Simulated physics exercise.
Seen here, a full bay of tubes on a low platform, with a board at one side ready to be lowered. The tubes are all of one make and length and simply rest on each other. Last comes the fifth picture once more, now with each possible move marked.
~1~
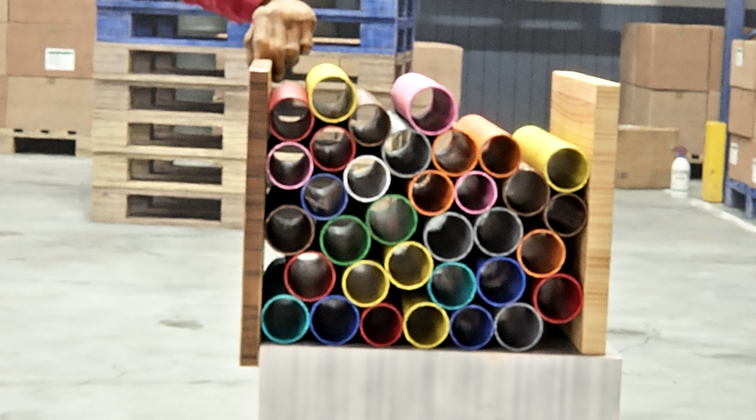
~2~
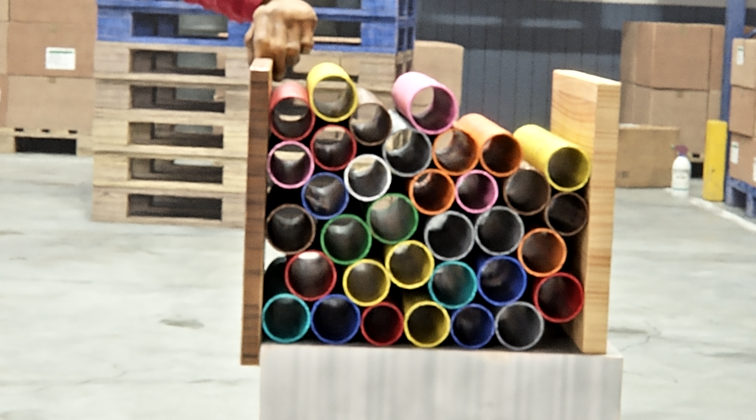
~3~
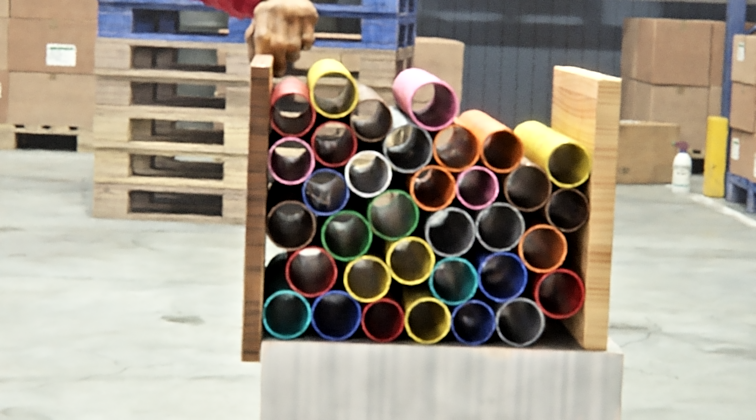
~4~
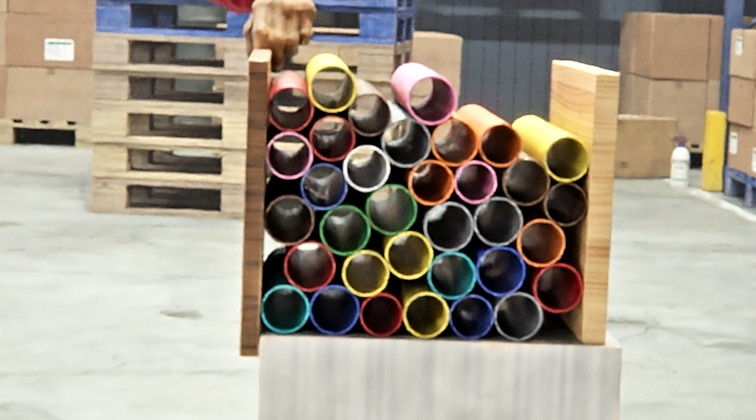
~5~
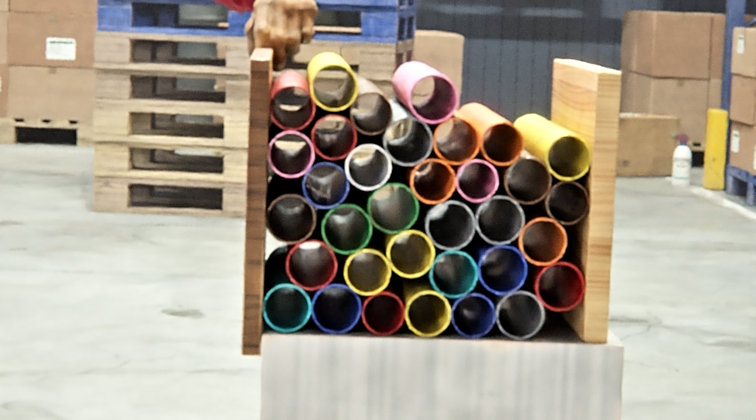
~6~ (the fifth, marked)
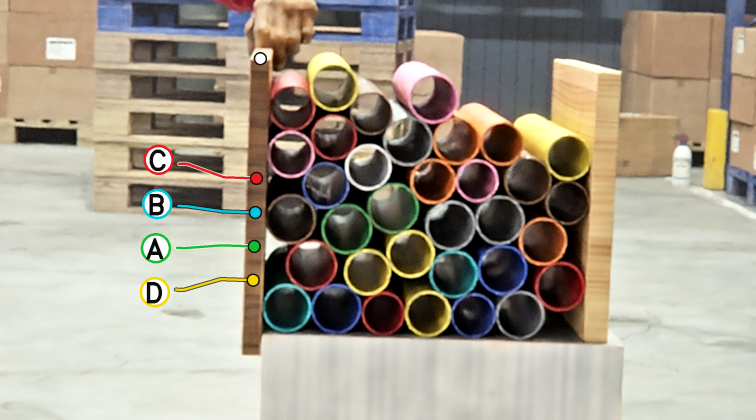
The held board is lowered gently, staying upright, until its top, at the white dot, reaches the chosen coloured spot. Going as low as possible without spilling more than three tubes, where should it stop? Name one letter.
Mark C is as low as it can go.
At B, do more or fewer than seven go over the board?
At B, fewer than seven.
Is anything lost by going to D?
Yes, at D.
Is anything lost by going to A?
At A: Yes.
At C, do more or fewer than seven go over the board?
Fewer than seven.
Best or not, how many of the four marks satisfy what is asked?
One of them.
On the marked copy, A at (254, 246); B at (255, 212); C at (256, 178); D at (253, 280); the white dot at (260, 59).
With C. Early on, top of the board (269, 116).
Further on, top of the board (267, 178).
At the end, top of the board (267, 178), one out over the board.
As for the rest, A more than three out over the board; B more than three out over the board; D more than three out over the board.
